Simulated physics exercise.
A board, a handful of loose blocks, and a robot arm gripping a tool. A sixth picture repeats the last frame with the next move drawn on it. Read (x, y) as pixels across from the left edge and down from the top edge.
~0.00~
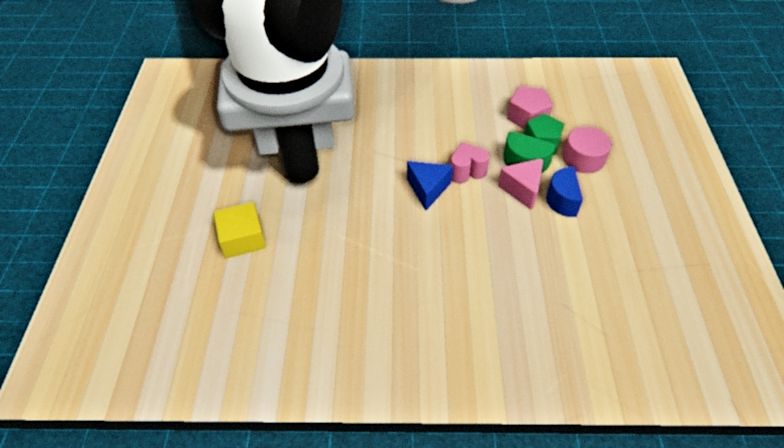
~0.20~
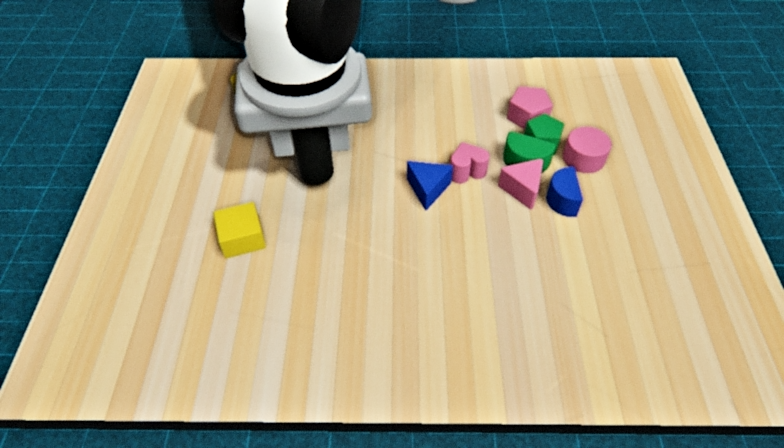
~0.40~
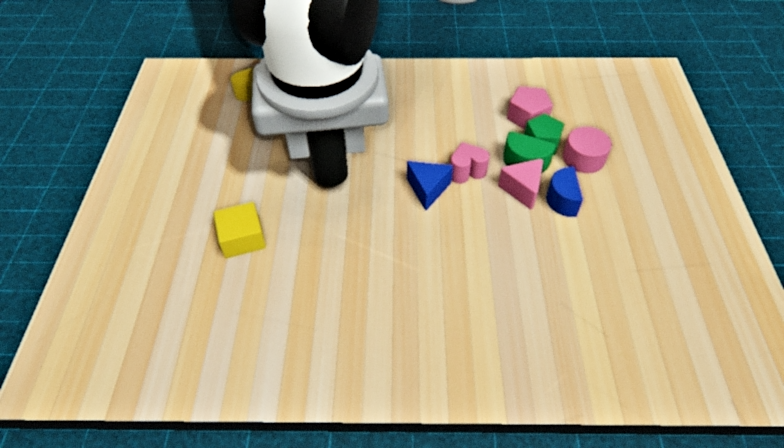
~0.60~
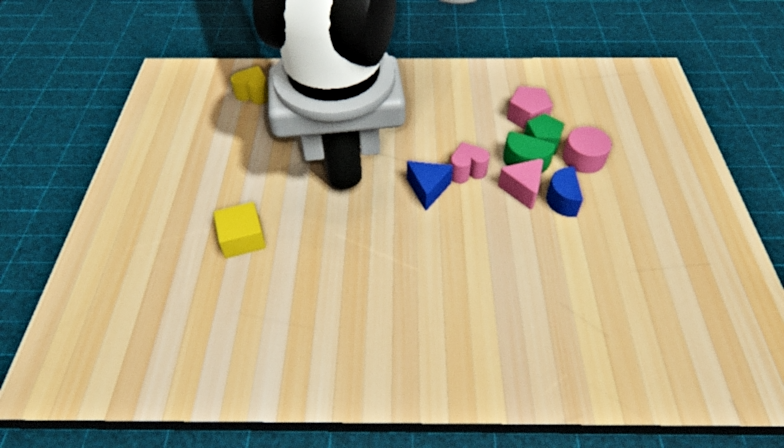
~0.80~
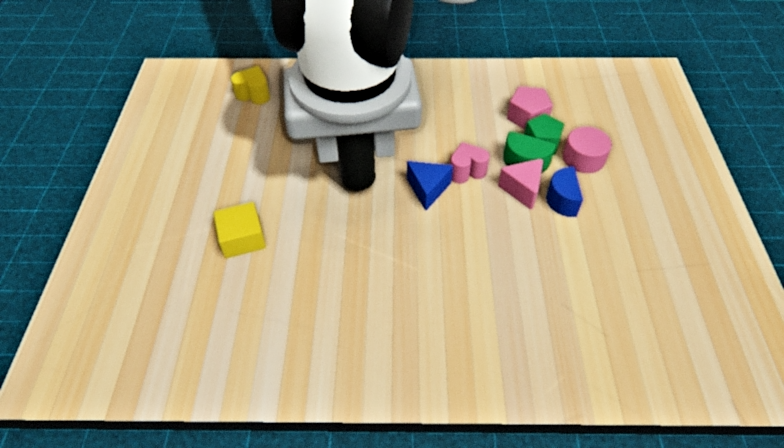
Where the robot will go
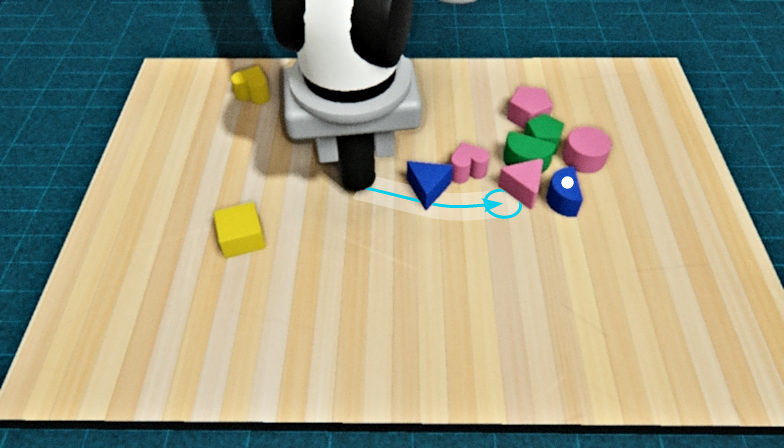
A robot arm holding a dark, rounded tool slides slowly and steadily rightward across the upper part of a pale striped wooden board, seen from above by a still camera. Its movement uncovers a yellow block near the top left, behind it, while a yellow cube sits lower left on the board. Pink, green and blue blocks, including a blue triangular one, stay motionless in a loose cluster at right.
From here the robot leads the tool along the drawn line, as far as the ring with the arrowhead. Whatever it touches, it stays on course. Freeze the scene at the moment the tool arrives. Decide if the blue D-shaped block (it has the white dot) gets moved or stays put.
Here the blue D-shaped block stays on its spot.
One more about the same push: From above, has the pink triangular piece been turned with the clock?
Yes - that is the case.
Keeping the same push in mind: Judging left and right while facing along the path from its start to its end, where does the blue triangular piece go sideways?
Toward the left.
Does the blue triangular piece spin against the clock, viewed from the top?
Yes.
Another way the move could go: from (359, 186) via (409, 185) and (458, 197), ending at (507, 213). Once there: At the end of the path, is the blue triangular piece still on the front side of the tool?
Yes
Drawn move, from (359, 186) via (429, 203), ending at (503, 204); the dot is on the blue D-shaped block.
On the path given first. One third of the way, tool (406, 190); blue triangular piece (437, 174).
Two thirds of the way, tool (454, 199); blue triangular piece (481, 174), turned 25° anticlockwise.
At the end, tool (504, 196); blue triangular piece (504, 162), turned 50° anticlockwise; pink triangular piece (538, 168), turned 25° clockwise; blue D-shaped block still.
